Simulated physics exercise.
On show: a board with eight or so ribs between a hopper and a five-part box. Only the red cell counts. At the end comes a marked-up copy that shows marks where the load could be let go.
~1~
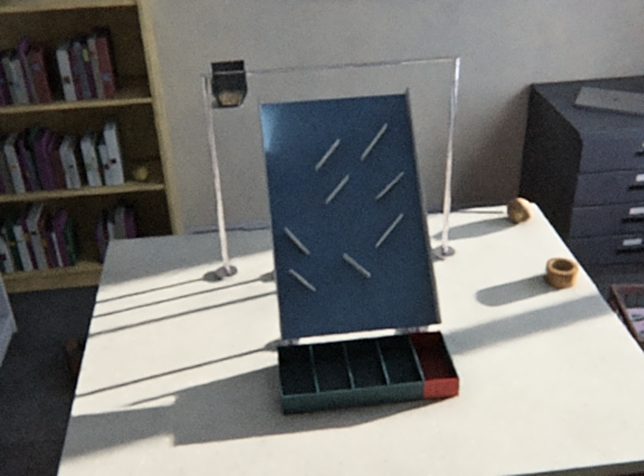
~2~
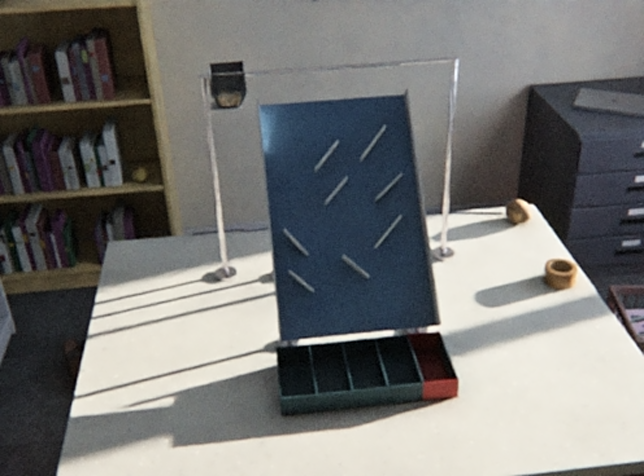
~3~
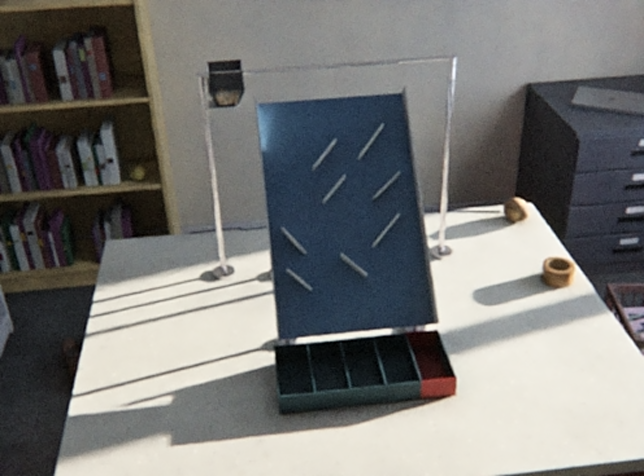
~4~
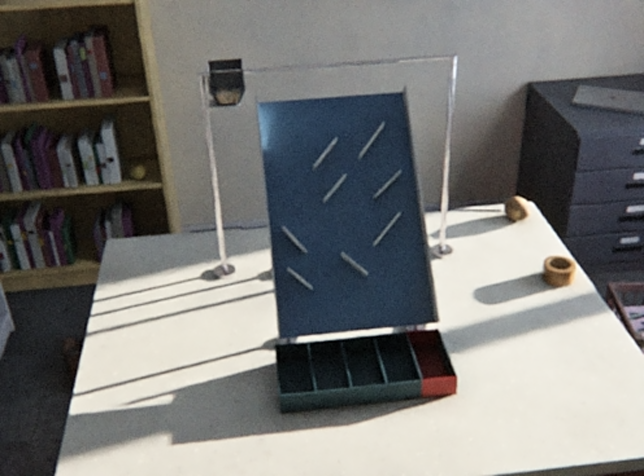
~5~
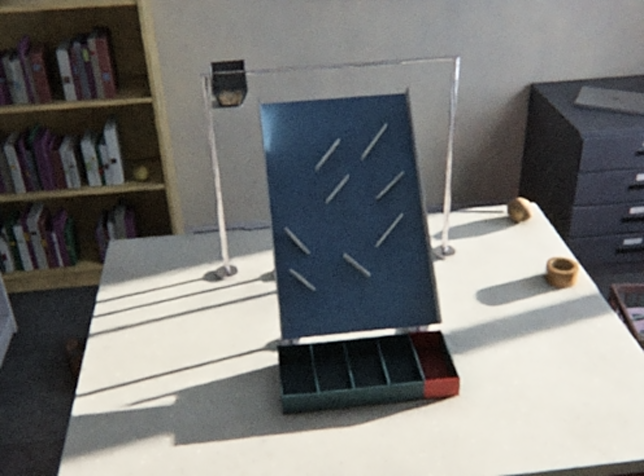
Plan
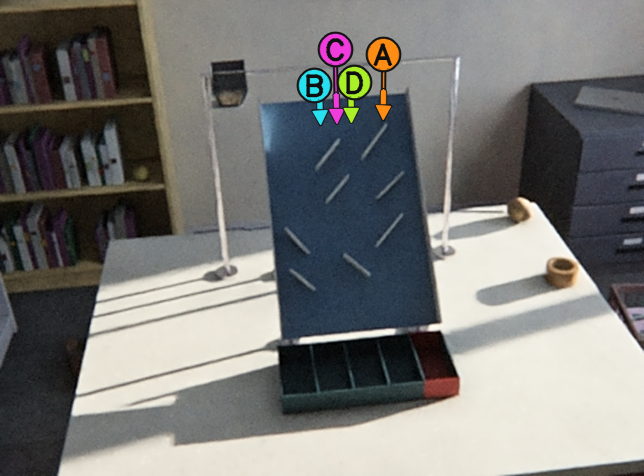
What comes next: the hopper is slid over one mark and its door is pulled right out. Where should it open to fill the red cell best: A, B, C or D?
Use mark A.
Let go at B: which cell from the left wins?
The third.
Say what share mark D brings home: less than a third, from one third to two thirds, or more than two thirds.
Less than a third.
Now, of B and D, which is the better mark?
That would be D.
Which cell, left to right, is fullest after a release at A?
The fifth.
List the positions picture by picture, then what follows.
The first frame shows hopper near (230, 97), dried chickpeas, door shut.
The second frame shows ribs (315, 169) to (338, 140), (362, 158) to (385, 125), (326, 202) to (347, 176).
The third frame shows ribs (374, 197) to (400, 172), (282, 228) to (306, 252), (374, 244) to (399, 213).
The fourth frame shows ribs (288, 268) to (312, 288), (342, 253) to (368, 274).
The fifth frame shows red cell near (442, 387), number 5 of 5 from the left.
On the marked copy, mark A meets the board at (383, 114); mark B meets the board at (320, 119); mark C meets the board at (336, 118); mark D meets the board at (351, 117).
With A, close to half in the red cell, close to a third in other cells, only a few held on the board.
With B, only a few in the red cell, all but a few in other cells.
With C, a small share in the red cell, all but a few in other cells.
With D, close to a quarter in the red cell, close to two thirds in other cells.
